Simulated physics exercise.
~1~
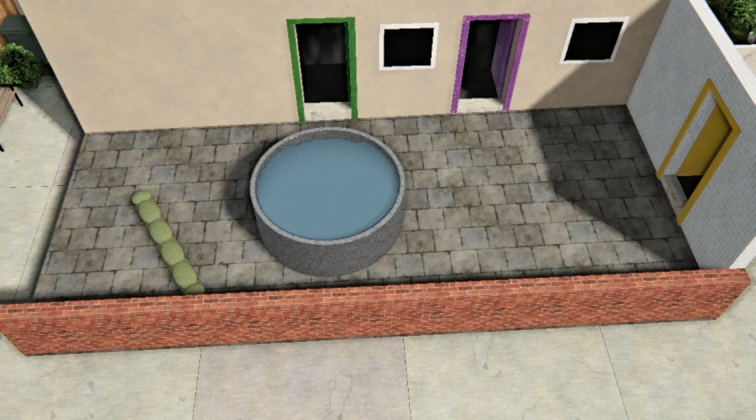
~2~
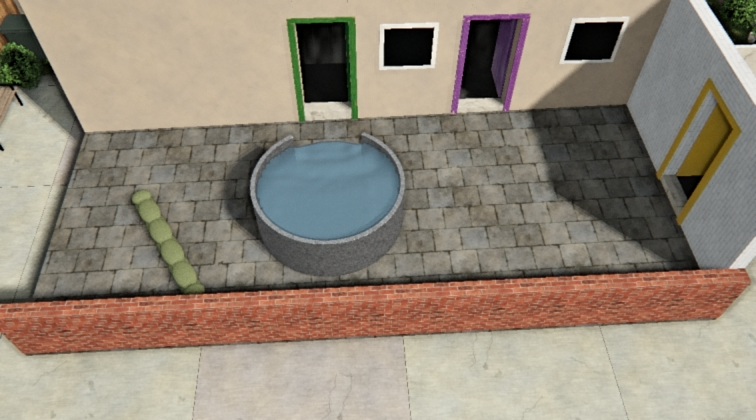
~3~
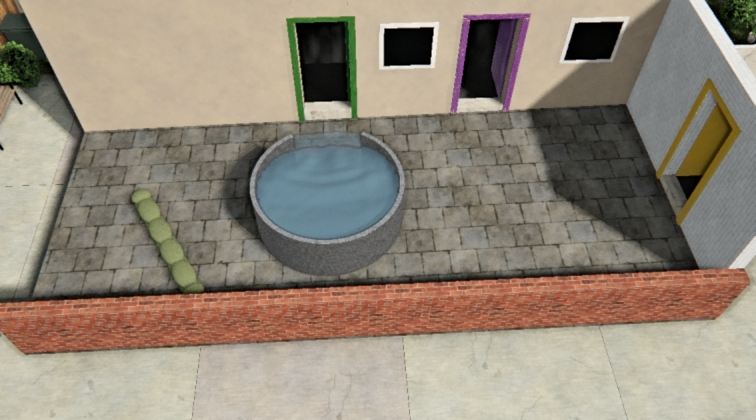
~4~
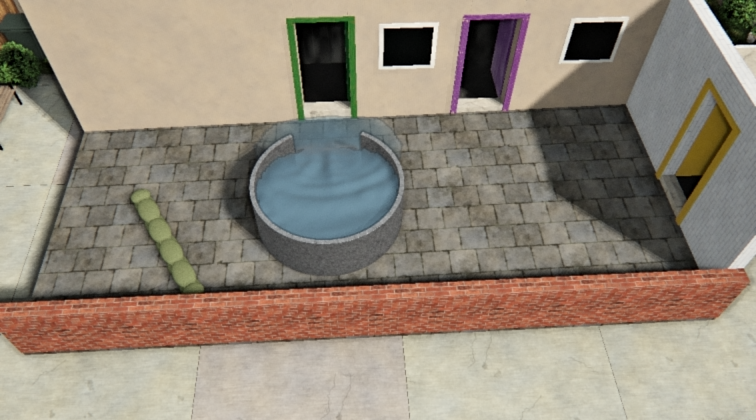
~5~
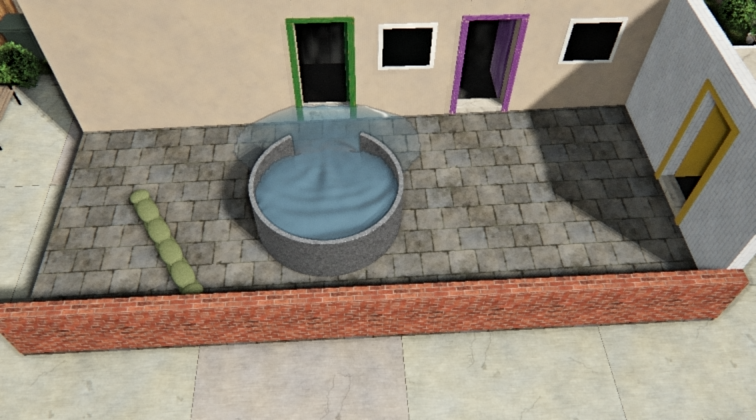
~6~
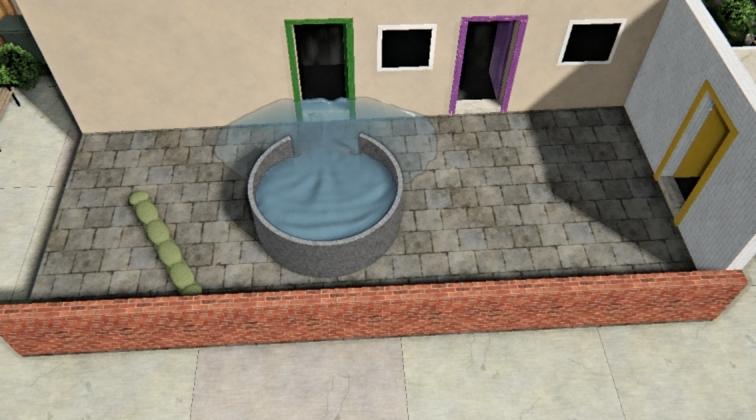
In a paved yard between buildings, a round stone tank full of water stood whole, then its back side broke open and water poured out through the gap, spreading toward the green-framed doorway.
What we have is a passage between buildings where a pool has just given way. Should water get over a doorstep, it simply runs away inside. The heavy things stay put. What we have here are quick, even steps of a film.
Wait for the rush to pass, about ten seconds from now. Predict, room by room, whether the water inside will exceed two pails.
In the end the yellow door respects the limit, the purple door respects the limit, the green door breaks the limit.
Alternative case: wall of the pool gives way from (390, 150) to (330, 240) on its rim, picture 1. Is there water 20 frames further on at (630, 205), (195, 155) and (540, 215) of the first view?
Soaked, untouched, soaked.
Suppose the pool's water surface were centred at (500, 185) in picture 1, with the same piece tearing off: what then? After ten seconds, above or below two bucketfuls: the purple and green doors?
Purple exceeds the limit, green falls short.
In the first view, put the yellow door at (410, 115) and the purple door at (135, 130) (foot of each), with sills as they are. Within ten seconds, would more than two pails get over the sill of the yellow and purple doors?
First the yellow door, which crosses the line, then the purple door, which stays on the safe side.
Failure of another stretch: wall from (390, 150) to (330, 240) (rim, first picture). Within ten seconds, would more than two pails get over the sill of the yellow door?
Note: Yellow door admits more.
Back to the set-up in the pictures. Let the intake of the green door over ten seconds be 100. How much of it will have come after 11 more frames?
Near 75 per cent, give or take.
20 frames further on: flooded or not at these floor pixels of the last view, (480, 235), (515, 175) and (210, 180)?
Point by point: Inundated, inundated, inundated.
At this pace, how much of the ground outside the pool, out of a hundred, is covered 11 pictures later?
About 40 per cent.
A moment on, water covers 15 % of the floor; the yellow door not reached, the purple door wet at the sill, nothing in, the green door far over two buckets in.
Next, water covers 40 % of the floor; the yellow door not reached, the purple door wet at the sill, nothing in, the green door far over two buckets in.
Then, water covers 60 % of the floor; the yellow door wet at the sill, nothing in, the purple door wet at the sill, nothing in, the green door far over two buckets in.
Later, water covers 80 % of the floor; the yellow door wet at the sill, nothing in, the purple door wet at the sill, nothing in, the green door far over two buckets in.
In the end, water covers 85 % of the floor; the yellow door wet at the sill, nothing in, the purple door wet at the sill, nothing in, the green door far over two buckets in.
